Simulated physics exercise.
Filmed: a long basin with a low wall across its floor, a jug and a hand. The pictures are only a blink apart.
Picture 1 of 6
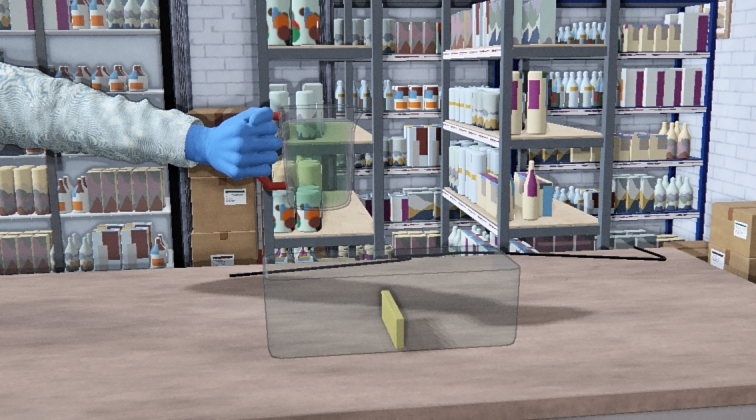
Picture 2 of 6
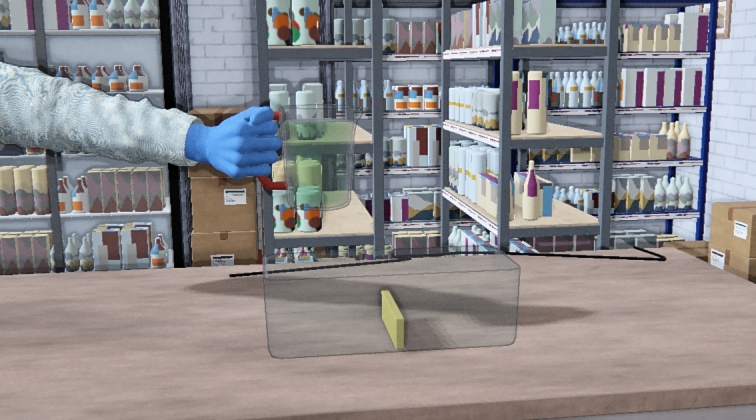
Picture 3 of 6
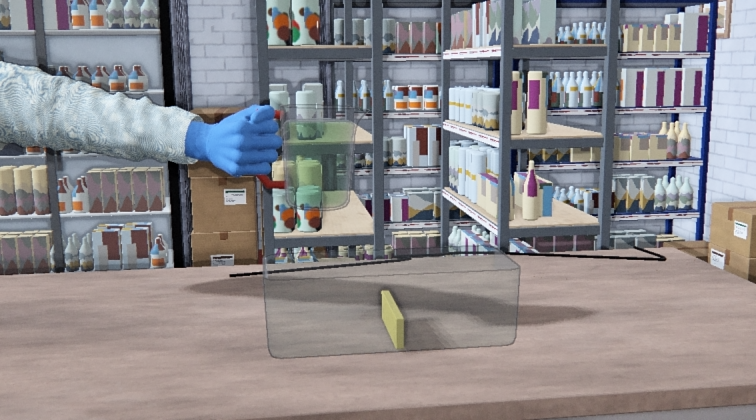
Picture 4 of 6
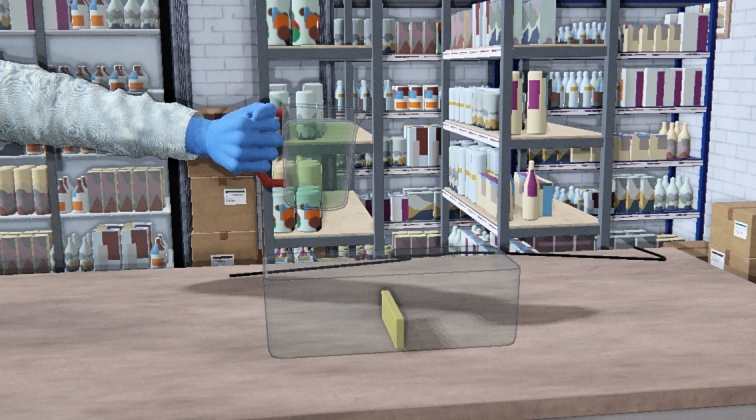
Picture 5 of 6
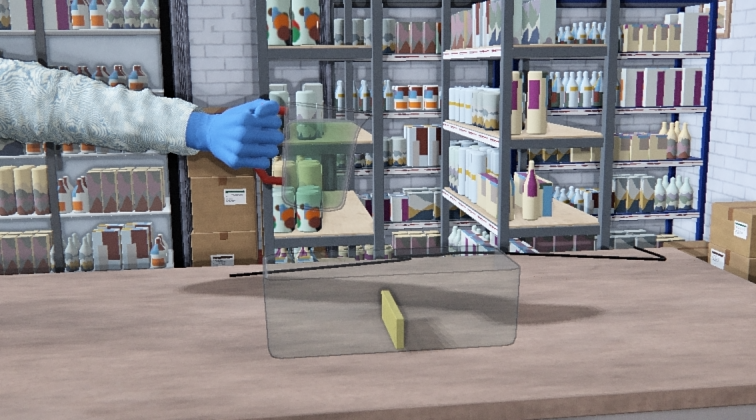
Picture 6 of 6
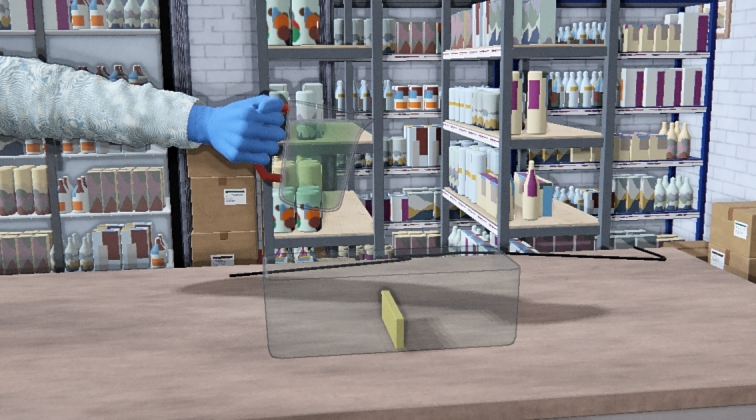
A blue-gloved hand in a pale, crinkled sleeve reaches in from the left, holding a clear jug of greenish liquid by its red handle and tilting it slightly to the right. Below it, on a brown tabletop seen from the front and slightly above, sits a long transparent basin with a low yellow wall across its floor. Shelves of bottles and boxes stand behind, and the camera stays still.
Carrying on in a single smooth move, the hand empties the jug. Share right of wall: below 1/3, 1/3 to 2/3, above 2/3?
Above 2/3.
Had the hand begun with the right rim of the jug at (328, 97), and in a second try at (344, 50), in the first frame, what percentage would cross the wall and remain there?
Estimate: 55 per cent, then 90 per cent.
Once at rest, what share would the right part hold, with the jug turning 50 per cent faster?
Around 95 per cent ends up there.
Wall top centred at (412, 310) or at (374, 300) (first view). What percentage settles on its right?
Try one about 80 %, try two about 95 %.
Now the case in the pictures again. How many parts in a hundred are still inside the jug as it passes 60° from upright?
It still holds close to 85 per cent at that lean.
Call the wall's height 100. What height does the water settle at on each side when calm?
Left side: Approx. 0 %; right side: Approx. 70 %.
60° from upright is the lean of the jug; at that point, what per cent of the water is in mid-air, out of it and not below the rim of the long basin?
Airborne fraction: Approx. 10 %.
A moment on, the jug is tipped part way and 85 per cent is still to pour, 0 is left of the wall and 4 right of it.
Next, the jug is tipped on its side and 39 per cent is still to pour, 1 is left of the wall and 42 right of it.
Then the jug is tipped right over and 5 per cent is still to pour, 2 is left of the wall and 89 right of it.
Later the jug is tipped right over and 0 per cent is still to pour, 3 is left of the wall and 96 right of it.
In the end 3 per cent lies left of the wall, 96 right of it and 1 outside.
